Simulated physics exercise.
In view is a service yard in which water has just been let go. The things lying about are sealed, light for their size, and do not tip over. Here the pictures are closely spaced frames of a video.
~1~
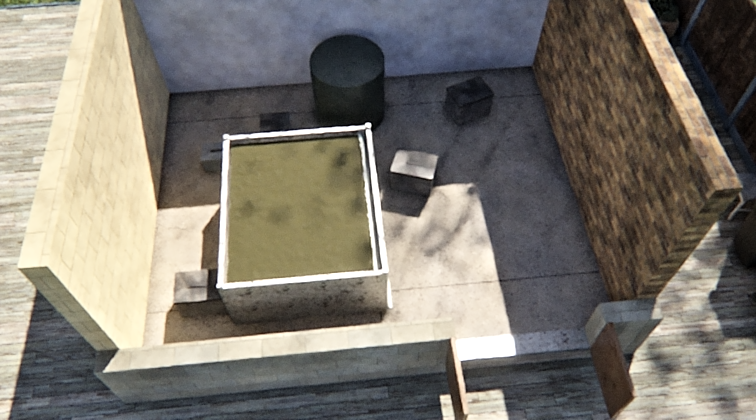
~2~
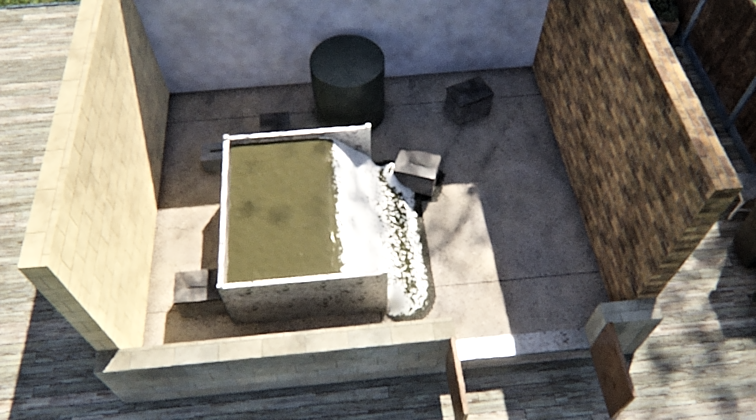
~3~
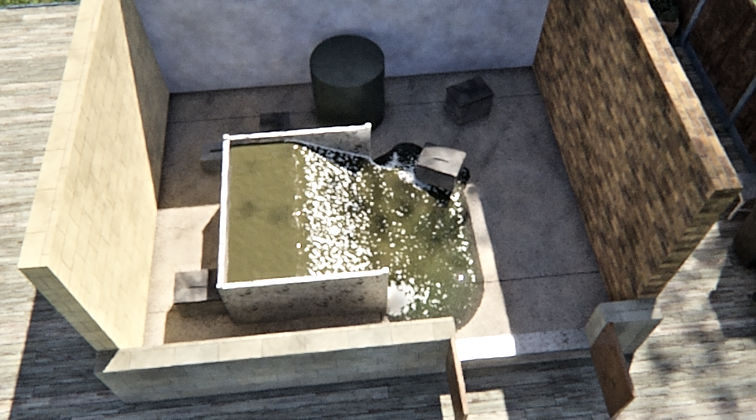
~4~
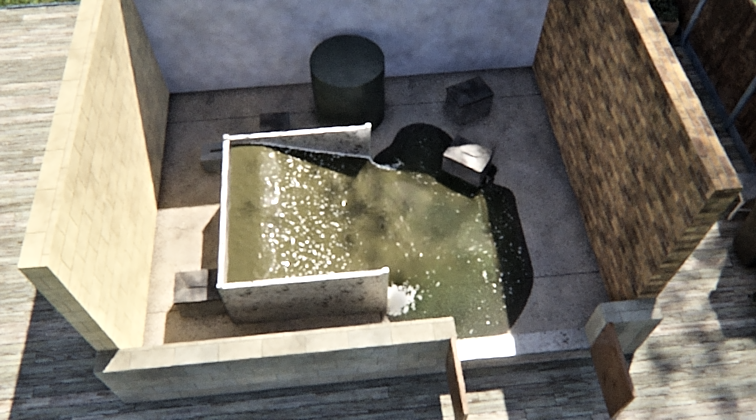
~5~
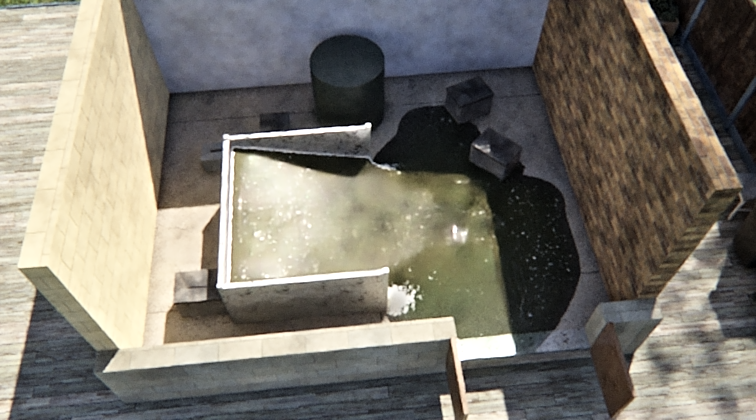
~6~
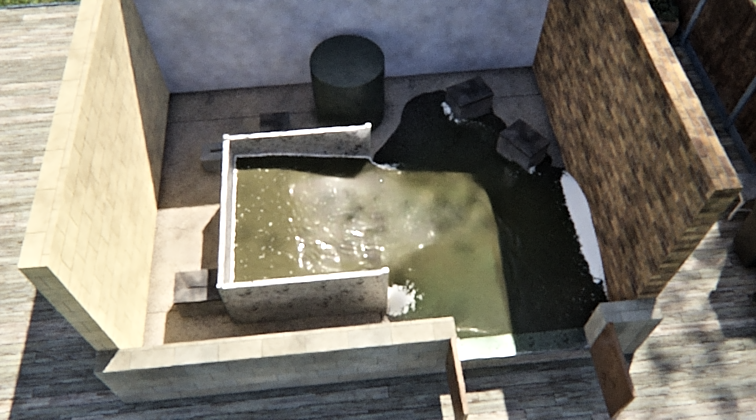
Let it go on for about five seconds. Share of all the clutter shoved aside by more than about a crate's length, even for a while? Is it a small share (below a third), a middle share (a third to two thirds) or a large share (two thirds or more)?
A middle share, a third to two thirds.
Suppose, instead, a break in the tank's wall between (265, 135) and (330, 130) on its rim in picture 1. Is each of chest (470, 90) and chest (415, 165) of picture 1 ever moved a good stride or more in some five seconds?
In order: Reached that distance and stopped short of it.
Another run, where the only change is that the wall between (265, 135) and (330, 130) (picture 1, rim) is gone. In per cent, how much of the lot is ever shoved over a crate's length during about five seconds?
Result: Close to 80 %.
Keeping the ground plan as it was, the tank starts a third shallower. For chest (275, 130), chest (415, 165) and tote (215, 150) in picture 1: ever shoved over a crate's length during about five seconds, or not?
First: Falls short; second: Goes past it; third: Falls short.
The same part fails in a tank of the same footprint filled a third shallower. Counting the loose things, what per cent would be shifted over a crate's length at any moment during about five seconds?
Roughly 40 per cent.
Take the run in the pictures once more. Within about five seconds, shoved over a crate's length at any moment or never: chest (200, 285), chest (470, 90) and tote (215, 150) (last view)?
Short of that; goes that far; short of that.
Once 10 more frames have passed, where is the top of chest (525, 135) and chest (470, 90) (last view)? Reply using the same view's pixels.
Roughly (529, 57), then (473, 59).
A moment on, 1 of 5 are well off their spots; 1 afloat.
Next, 1 of 5 are well off their spots; 2 afloat.
Later, 2 of 5 are well off their spots; 2 afloat.
In the end, 2 of 5 are well off their spots, and 2 have been at some point; 2 afloat.
